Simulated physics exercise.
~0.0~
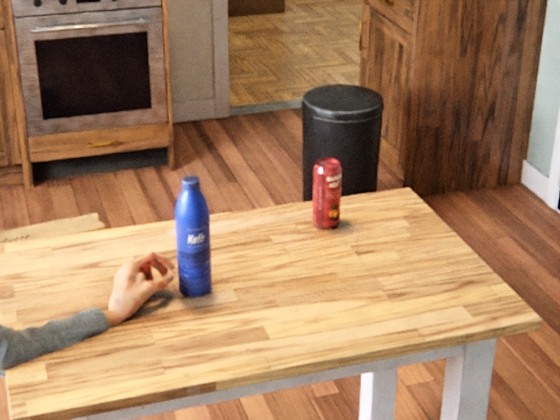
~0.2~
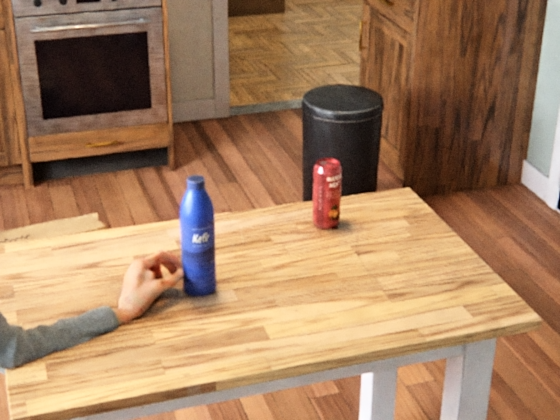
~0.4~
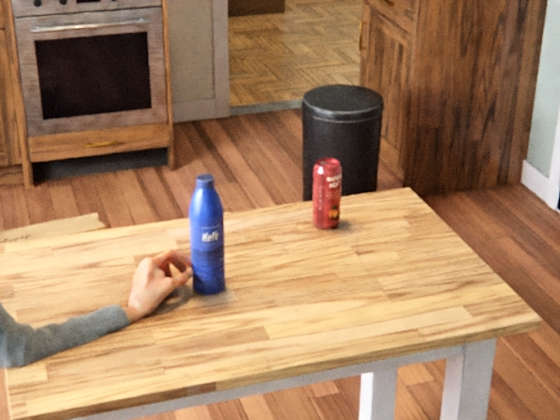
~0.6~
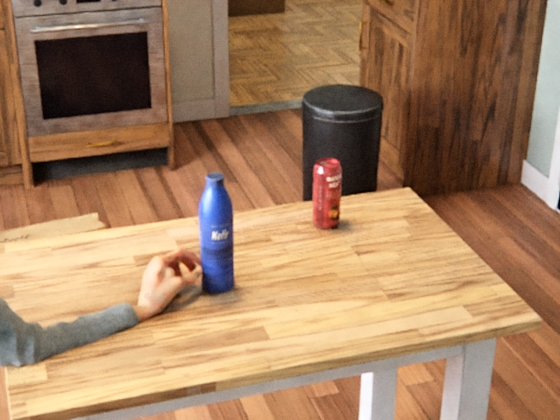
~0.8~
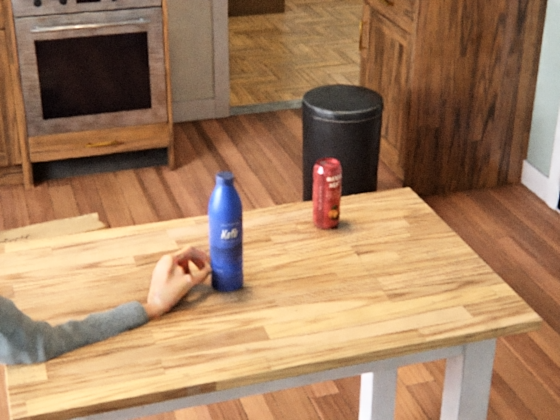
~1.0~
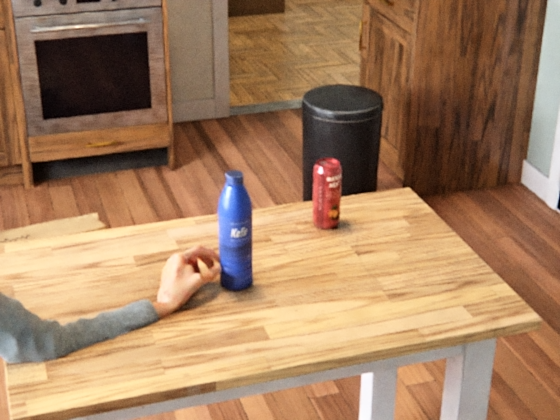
To begin with, a blue bottle and a red can stand upright on a light wooden table in a kitchen, with an oven and a black bin behind. A hand in a grey sleeve reaches in from the left, its fingers close to the lower part of the bottle. The hand then moves right, and the bottle slides slowly along with it in small steps, staying upright. The red can, farther back to the right, does not move. By the end, the bottle still stands beside the fingers, a short way nearer the can.
